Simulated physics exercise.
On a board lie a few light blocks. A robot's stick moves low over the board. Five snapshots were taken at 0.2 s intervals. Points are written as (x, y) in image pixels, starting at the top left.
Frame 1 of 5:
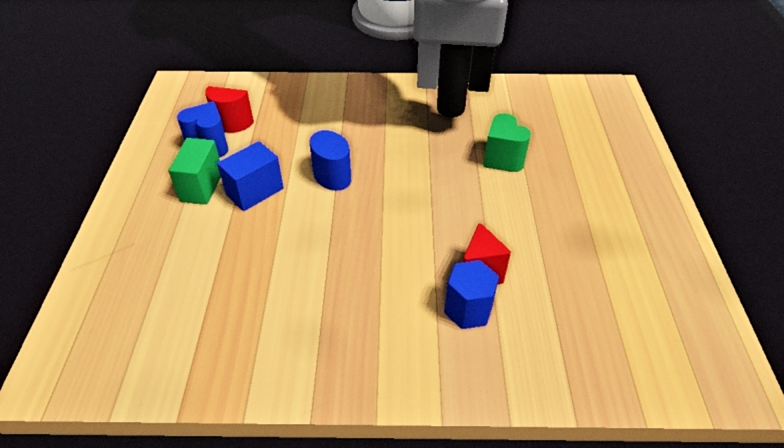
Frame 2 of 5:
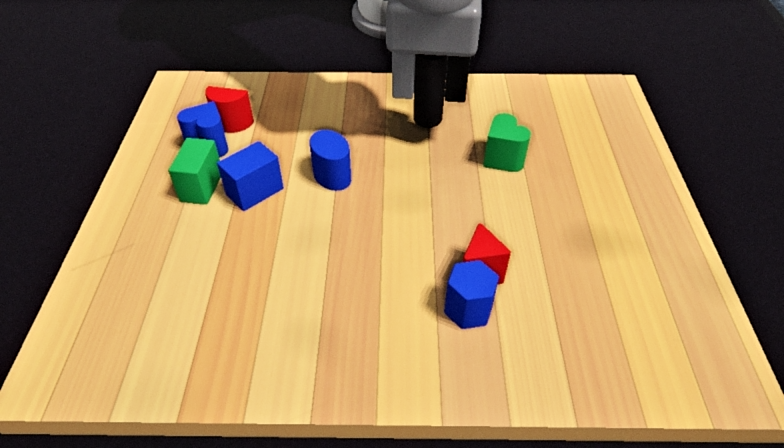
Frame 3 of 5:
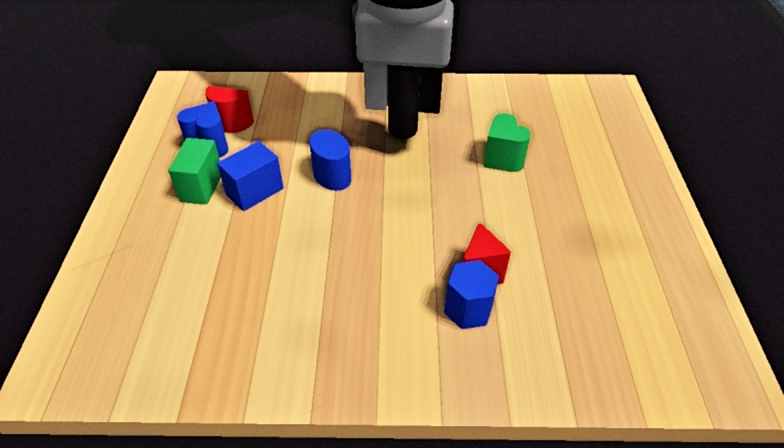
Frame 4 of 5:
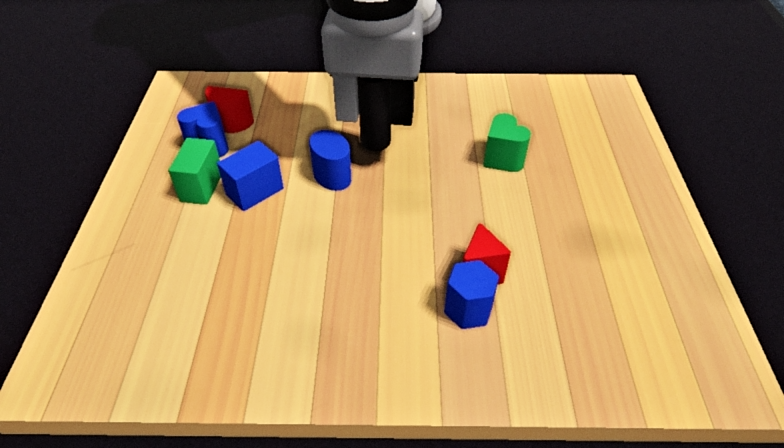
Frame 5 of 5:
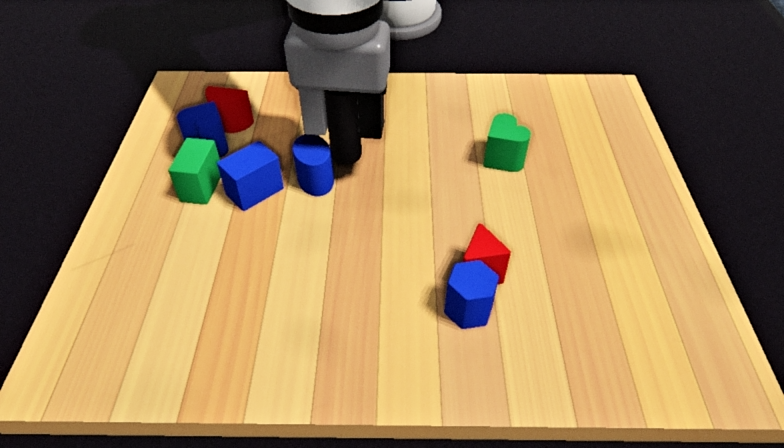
Robot arm moving left across a wooden board of red, green and blue blocks, nudging a blue rounded block slightly left.
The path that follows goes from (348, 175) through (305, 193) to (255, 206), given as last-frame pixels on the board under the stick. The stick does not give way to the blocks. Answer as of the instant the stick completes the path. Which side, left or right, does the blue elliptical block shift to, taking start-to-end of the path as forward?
Right-hand side.
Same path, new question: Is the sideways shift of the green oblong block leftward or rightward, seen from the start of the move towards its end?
Slides right.
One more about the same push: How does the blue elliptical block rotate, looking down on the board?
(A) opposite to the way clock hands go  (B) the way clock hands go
B: The way clock hands go.
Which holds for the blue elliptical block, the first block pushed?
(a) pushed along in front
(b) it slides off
My pick is b.
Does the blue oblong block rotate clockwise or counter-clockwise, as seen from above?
It swings round anticlockwise.
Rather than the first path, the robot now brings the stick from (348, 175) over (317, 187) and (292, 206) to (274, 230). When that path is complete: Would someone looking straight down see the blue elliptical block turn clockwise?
Answer: Yes.
On the path given first. One third of the way, stick at (317, 170); blue oblong block at (231, 160); blue elliptical block at (281, 155), turned 35° clockwise.
Two thirds of the way, stick at (284, 178); green oblong block at (176, 155); blue oblong block at (211, 153), turned 45° anticlockwise; blue elliptical block at (253, 152), turned 85° clockwise.
At the end, stick at (250, 187); green oblong block at (161, 154), turned 15° anticlockwise; blue oblong block at (196, 148), turned 55° anticlockwise; blue elliptical block at (239, 152), turned 110° clockwise.
